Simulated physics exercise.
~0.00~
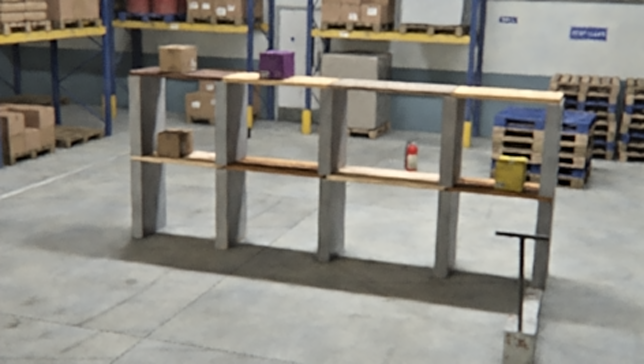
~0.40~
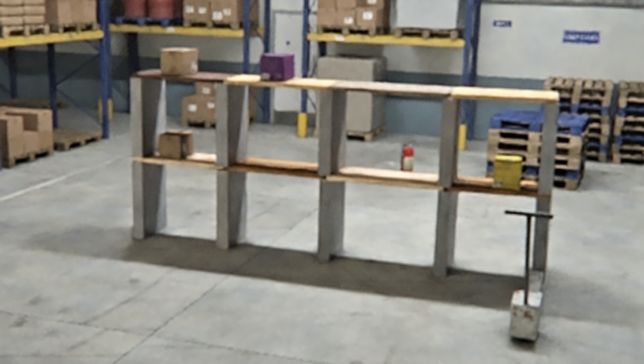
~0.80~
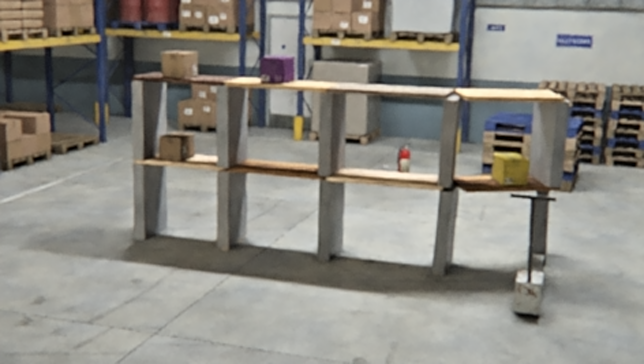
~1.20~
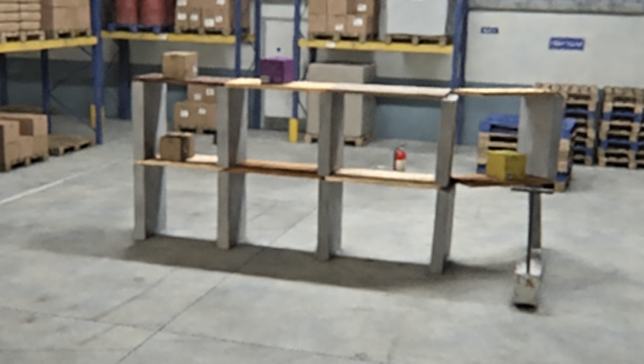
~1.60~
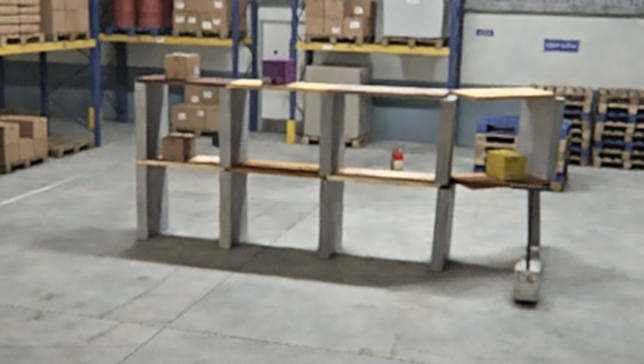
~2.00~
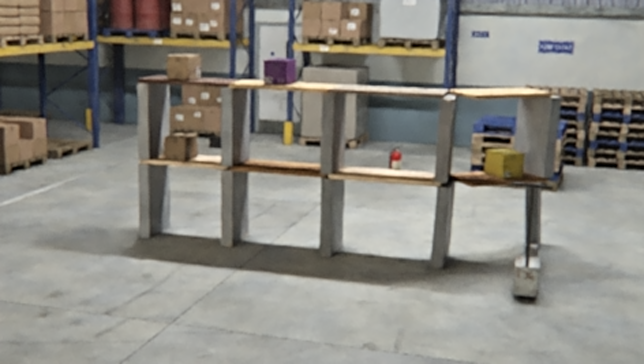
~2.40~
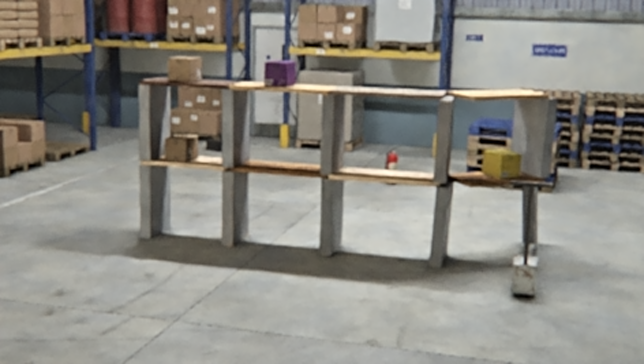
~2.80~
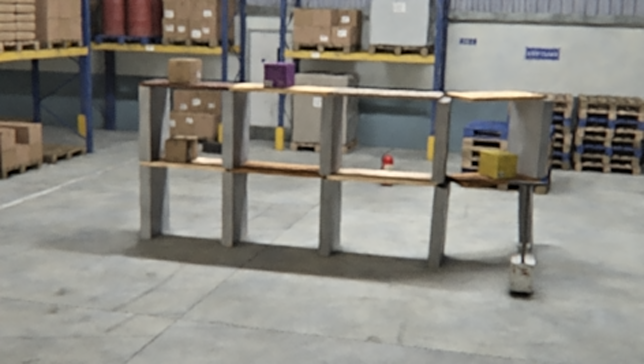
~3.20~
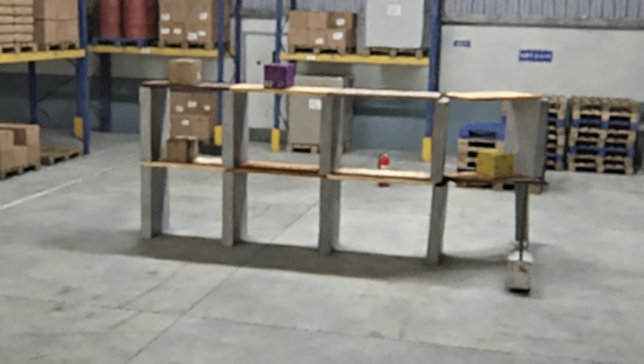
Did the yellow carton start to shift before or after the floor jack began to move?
The yellow carton started to shift after the floor jack began to move. The jack was already pushing in toward the end of the shelf while the carton was still in its place.
